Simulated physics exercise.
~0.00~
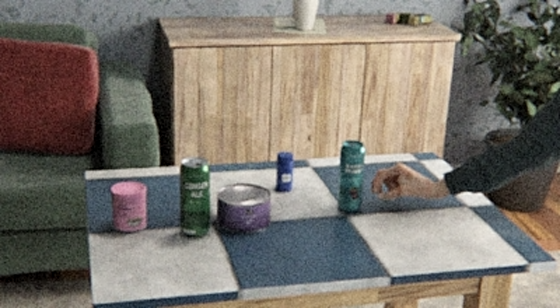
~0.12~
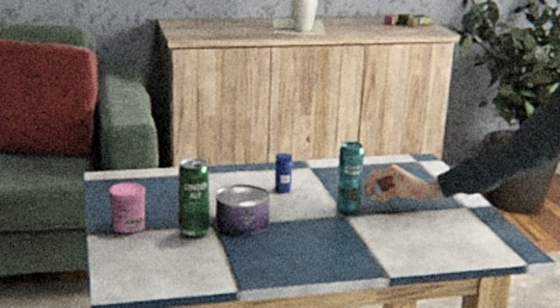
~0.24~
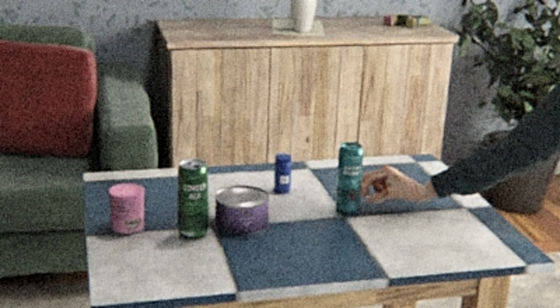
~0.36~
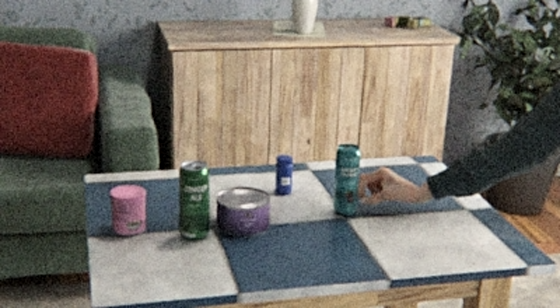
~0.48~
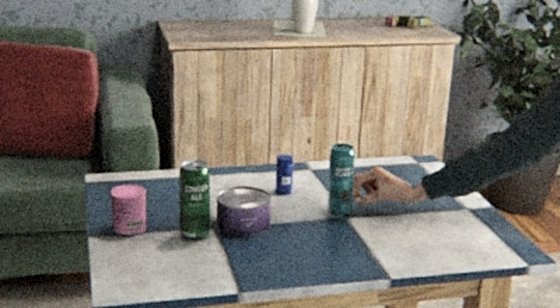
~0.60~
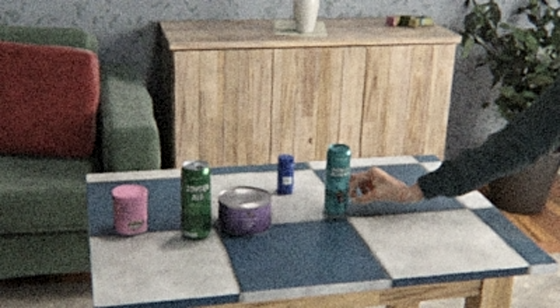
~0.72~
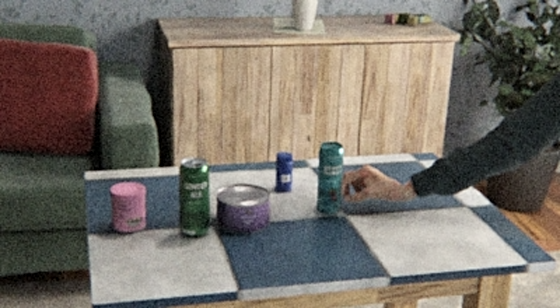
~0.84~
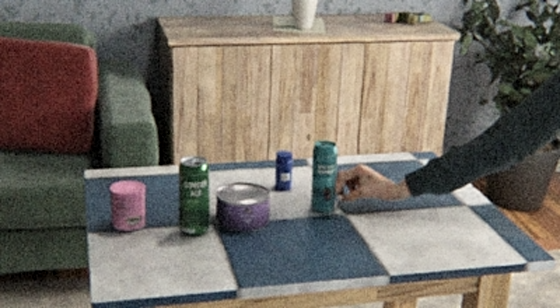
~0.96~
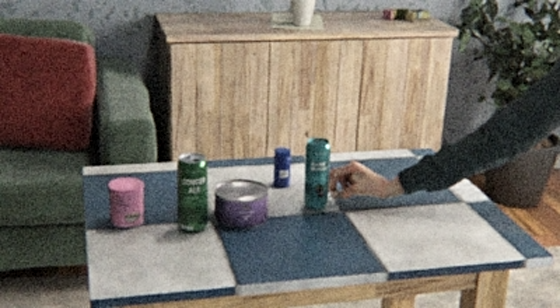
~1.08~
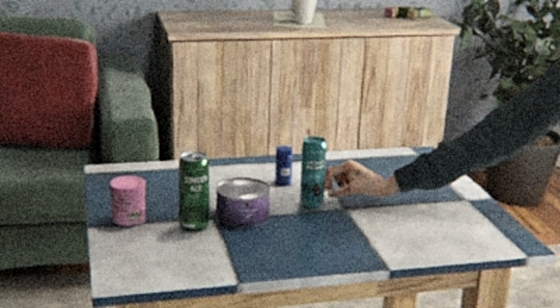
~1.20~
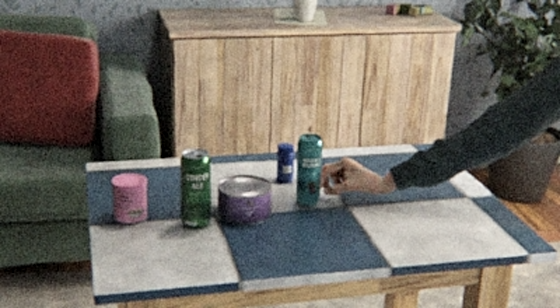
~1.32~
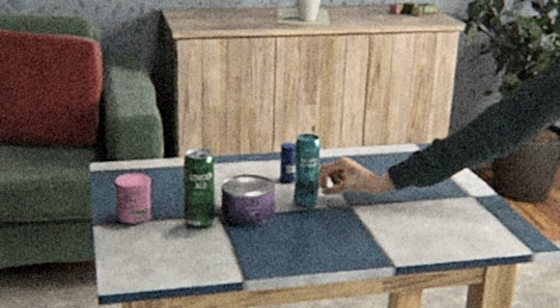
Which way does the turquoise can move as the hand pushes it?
The turquoise can moves to the left across the table.
